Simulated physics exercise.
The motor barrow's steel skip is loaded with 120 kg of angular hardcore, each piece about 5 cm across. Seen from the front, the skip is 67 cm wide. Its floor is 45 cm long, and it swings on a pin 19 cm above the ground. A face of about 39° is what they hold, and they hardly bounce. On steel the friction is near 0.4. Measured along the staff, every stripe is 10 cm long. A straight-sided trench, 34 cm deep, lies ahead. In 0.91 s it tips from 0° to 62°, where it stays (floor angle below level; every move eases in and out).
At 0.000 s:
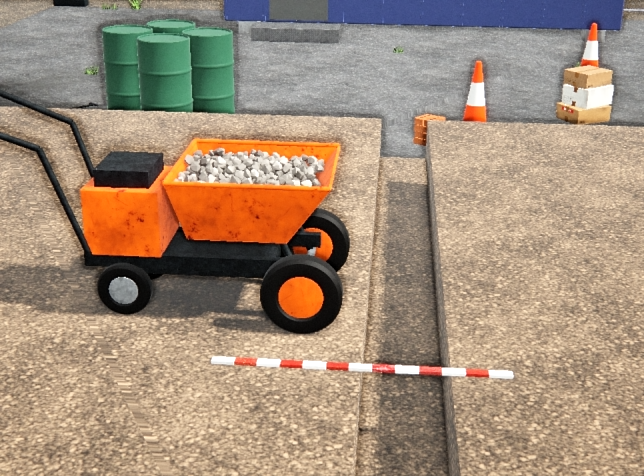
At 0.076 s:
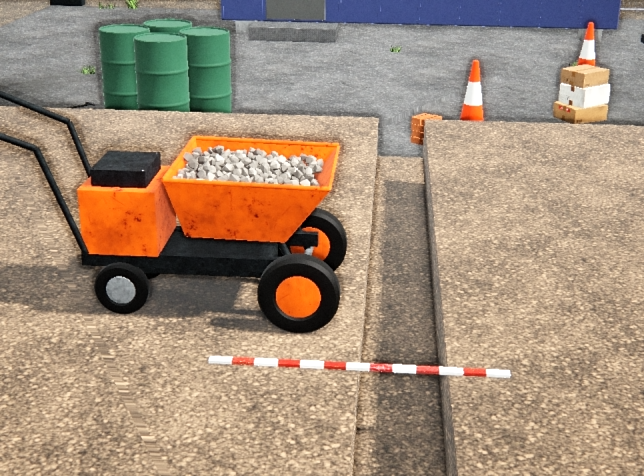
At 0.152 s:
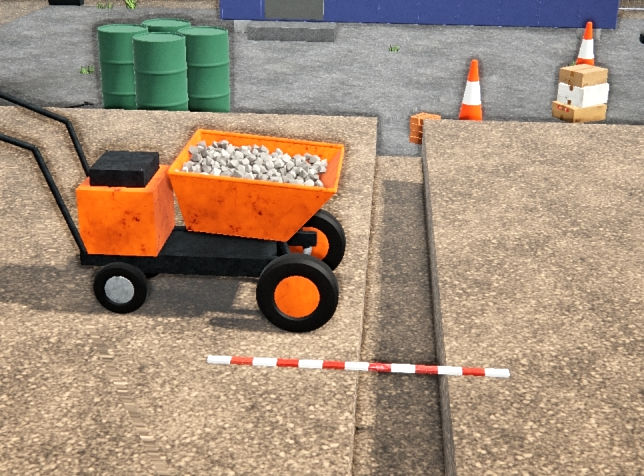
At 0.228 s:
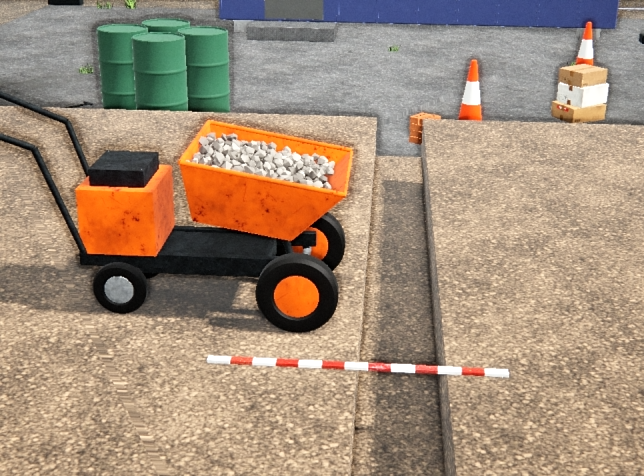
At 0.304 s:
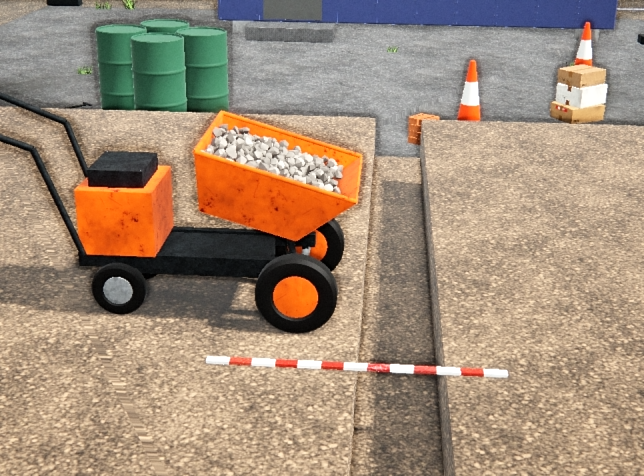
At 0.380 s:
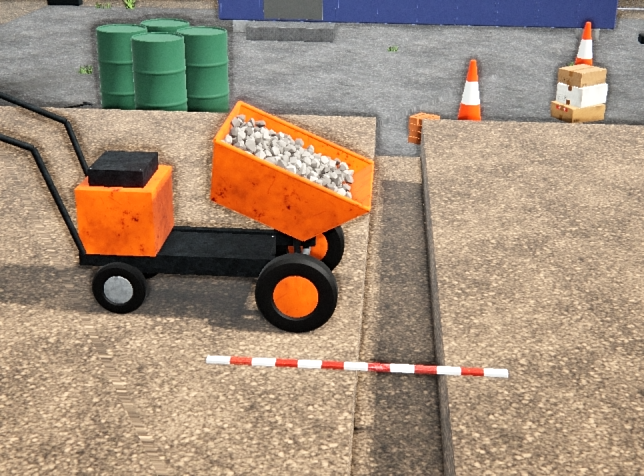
To begin with, an orange motor barrow loaded with pale, angular stones stands level beside a straight-sided trench, a red-and-white staff lying across the gap. Its skip then starts tilting, the left end lifting away from the engine housing. The skip steepens toward the trench, its right lip lowering, while the wheels stay put.
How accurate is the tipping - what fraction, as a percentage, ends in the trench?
Close to 16 in every hundred.
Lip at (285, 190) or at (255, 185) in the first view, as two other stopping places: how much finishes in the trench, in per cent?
35 and 40 %.
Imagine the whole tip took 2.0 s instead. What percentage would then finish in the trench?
With that change, it comes to around 20 per cent.
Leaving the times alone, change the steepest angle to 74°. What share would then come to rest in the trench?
I'd guess some 55 in a hundred.
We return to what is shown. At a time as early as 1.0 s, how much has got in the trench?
Close to 10 per cent at that time.
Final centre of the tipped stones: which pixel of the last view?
Roughly at (459, 305).
After 0.7 s the floor is at 52°; 100 % in the skip; the foremost stones are at (392, 221).
After 1.0 s the floor is at 62°; 85 % in the skip, 8 % in the trench, 7 % past the trench; the foremost stones are at (476, 295).
After 1.4 s the floor is at 62°; 65 % in the skip, 8 % in the trench, 27 % past the trench; the foremost stones are at (572, 314).
After 3.3 s the floor is at 62°; 57 % in the skip, 16 % in the trench, 27 % past the trench; the foremost stones are at (633, 322).
